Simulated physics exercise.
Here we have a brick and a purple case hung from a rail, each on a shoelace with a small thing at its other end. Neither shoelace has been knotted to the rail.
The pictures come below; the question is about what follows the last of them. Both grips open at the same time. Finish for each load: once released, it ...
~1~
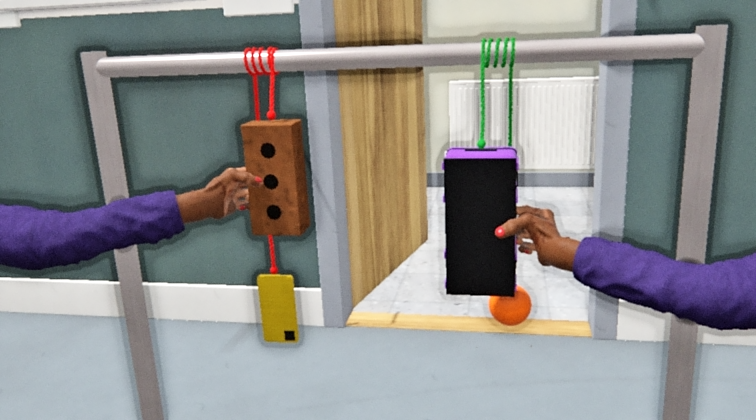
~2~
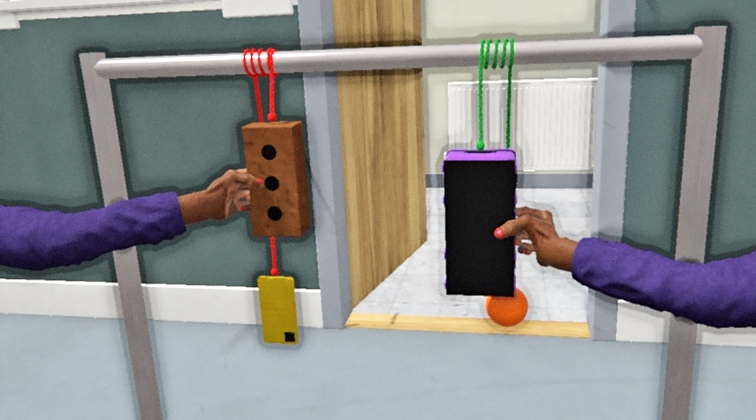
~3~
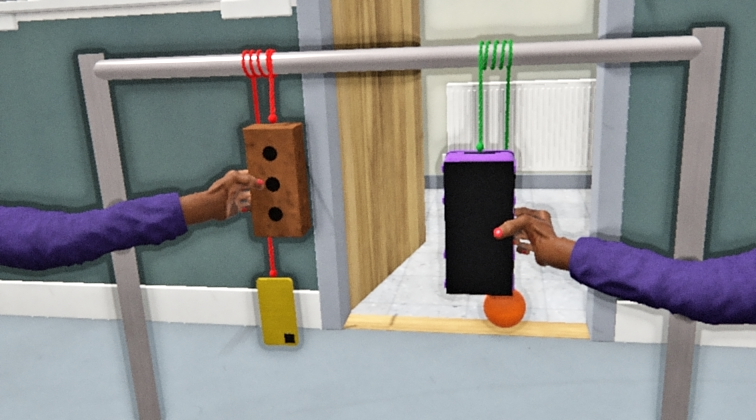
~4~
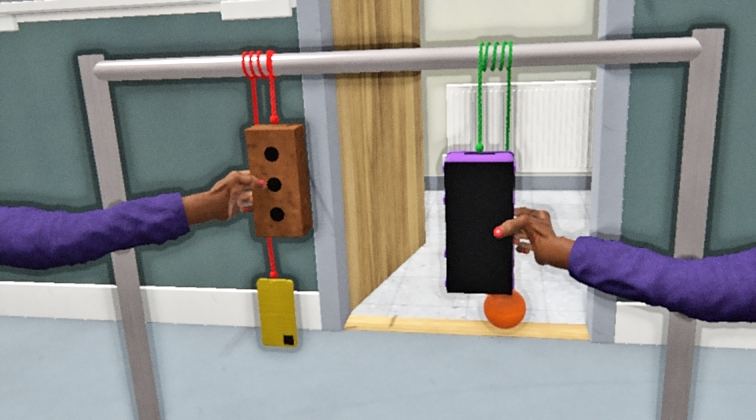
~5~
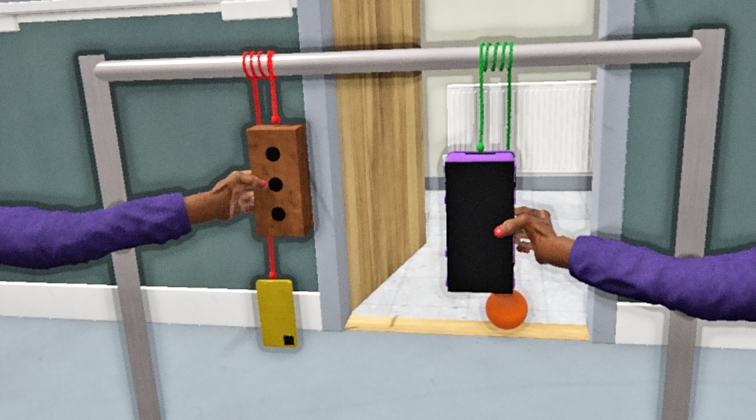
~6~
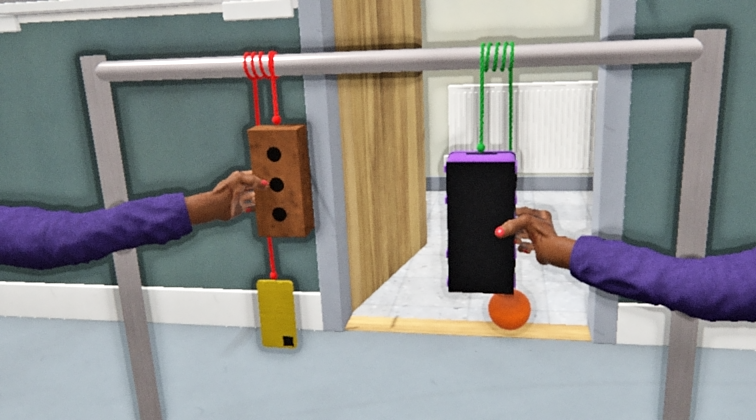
The brick stays hanging; the purple case stays hanging.
Then, 0.38 s past the final frame, brick still up near (277, 163); purple case still up near (483, 222).
Then, 0.92 s past the final frame, brick still up near (279, 168); purple case still up near (483, 222).
When it is over, brick still up near (277, 170); purple case still up near (483, 222). The brick stays hanging and the purple case is held.
